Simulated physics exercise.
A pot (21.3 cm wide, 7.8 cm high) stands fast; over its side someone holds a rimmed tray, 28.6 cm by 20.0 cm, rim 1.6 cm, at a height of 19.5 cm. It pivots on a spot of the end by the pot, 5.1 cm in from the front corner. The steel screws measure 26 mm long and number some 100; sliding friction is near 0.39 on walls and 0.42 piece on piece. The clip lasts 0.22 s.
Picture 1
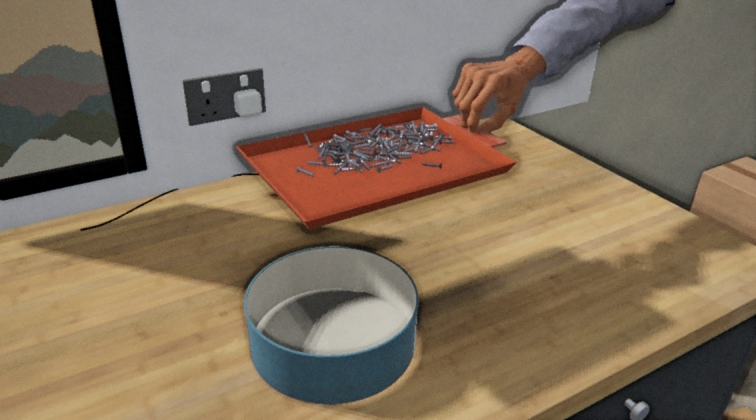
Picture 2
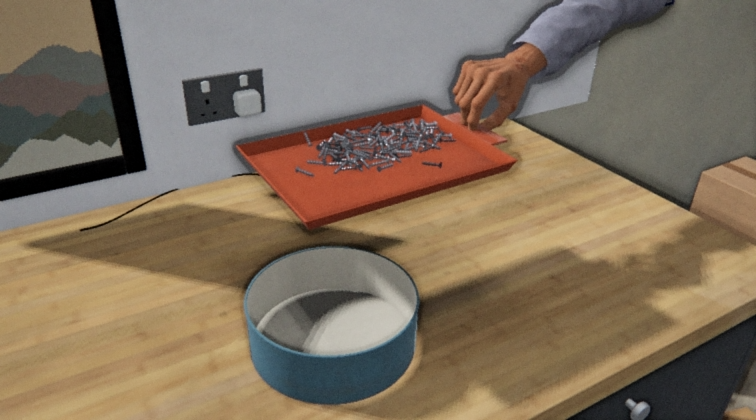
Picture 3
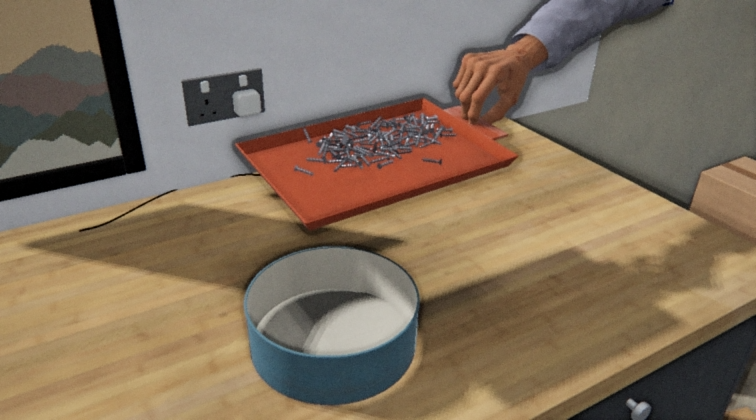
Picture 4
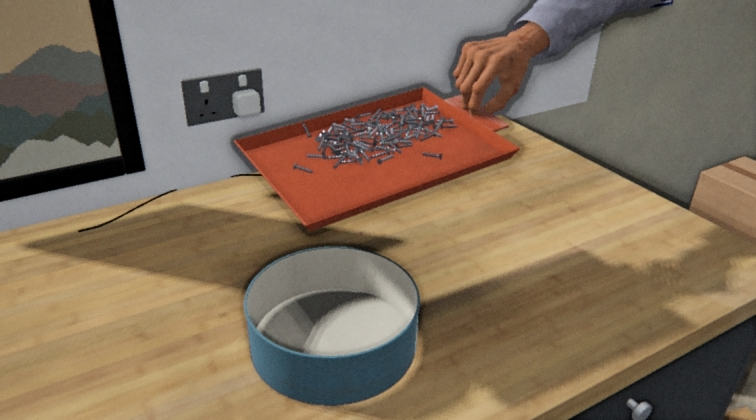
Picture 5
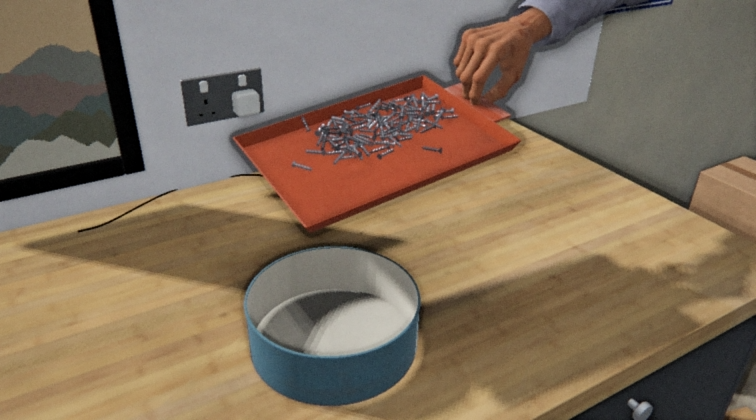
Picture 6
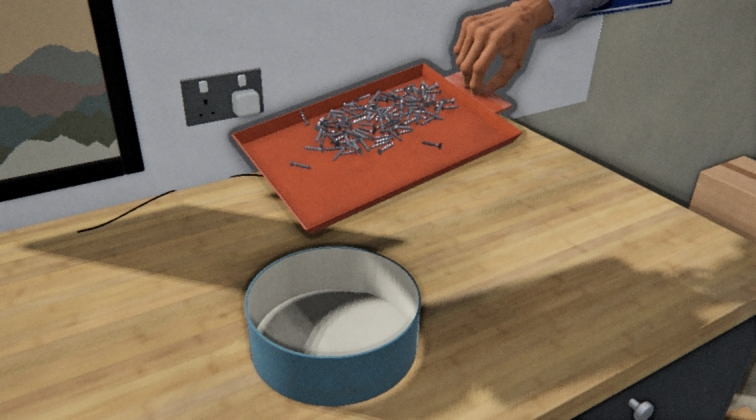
A red tray scattered with small metal screws was slowly tilted by a hand at its far right, that side rising a little above the wooden counter while the blue pot in front stayed still.
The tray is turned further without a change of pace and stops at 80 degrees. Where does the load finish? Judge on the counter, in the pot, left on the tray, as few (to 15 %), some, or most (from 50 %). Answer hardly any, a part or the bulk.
Counter: A part, pot: The bulk, tray: Hardly any.
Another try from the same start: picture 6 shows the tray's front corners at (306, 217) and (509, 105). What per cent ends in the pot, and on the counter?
Pot 5, counter 95.
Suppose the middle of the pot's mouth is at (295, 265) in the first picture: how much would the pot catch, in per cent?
About 10 per cent.
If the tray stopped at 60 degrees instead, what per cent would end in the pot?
Then about 70 per cent.
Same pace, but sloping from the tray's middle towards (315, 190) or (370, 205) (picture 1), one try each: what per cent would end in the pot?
About 30 and 95 per cent.
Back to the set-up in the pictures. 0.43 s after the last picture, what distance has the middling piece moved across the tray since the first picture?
Roughly 10 cm.
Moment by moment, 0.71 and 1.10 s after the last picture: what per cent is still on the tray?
In turn: 25, 0.
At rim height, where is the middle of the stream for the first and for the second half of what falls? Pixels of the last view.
At about (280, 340), then at (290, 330).
Then, 0.43 s after the last picture, tilt 45 degrees; the tray holds 100 %, the pot 0 %.
Then, 0.71 s after the last picture, tilt 66 degrees; the tray holds 25 %, the pot 25 %.
Then, 1.10 s after the last picture, tilt 80 degrees; the tray holds 0 %, the pot 75 %.
In the end, counter 25 %, pot 75 %, tray 0 %.
